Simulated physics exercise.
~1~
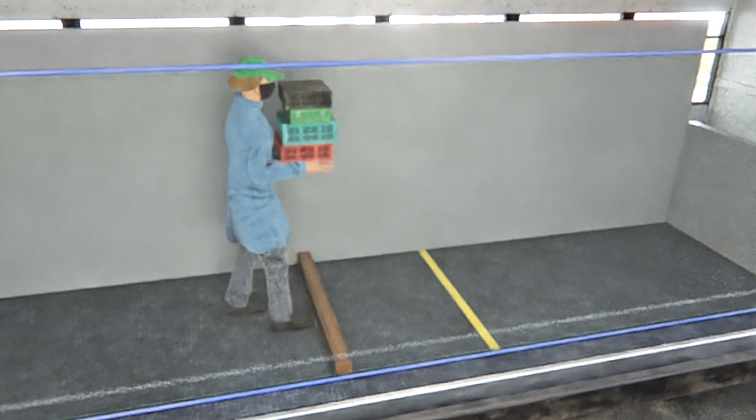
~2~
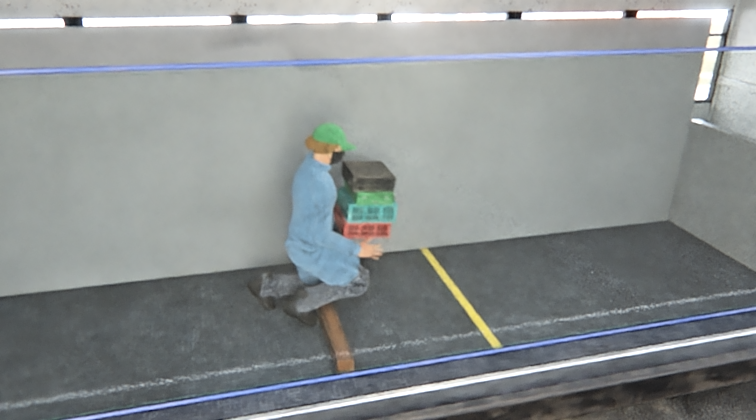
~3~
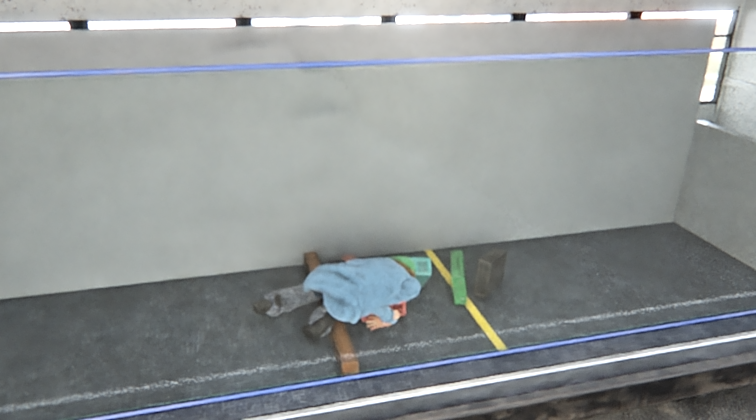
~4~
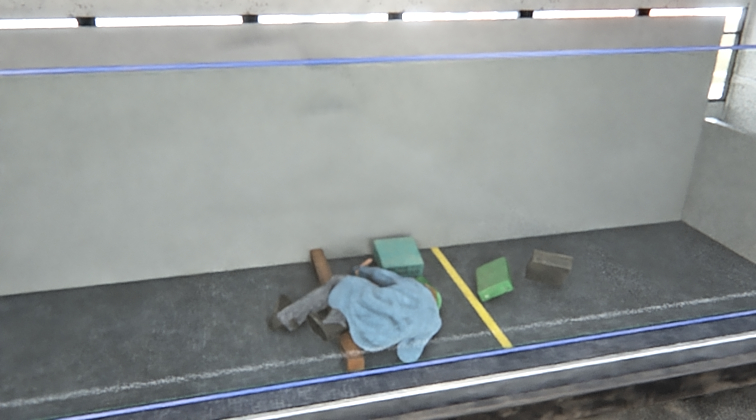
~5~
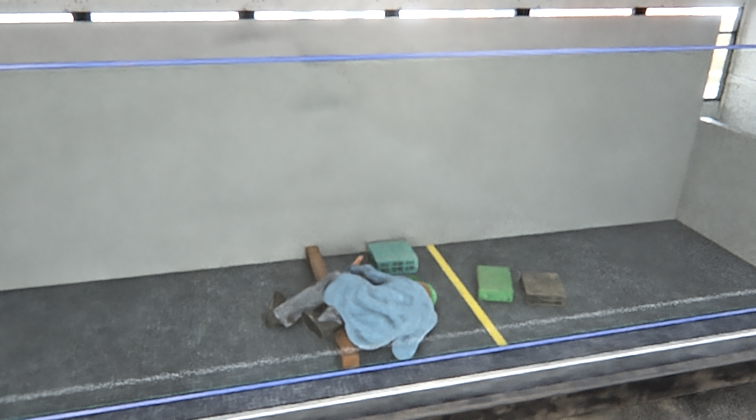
On a dark floor before a grey wall, a person in a green cap and blue coat carrying stacked boxes pitches right over a wooden rail and collapses, ending face down short of a yellow line, with green and black boxes beyond it and a teal one short of it.
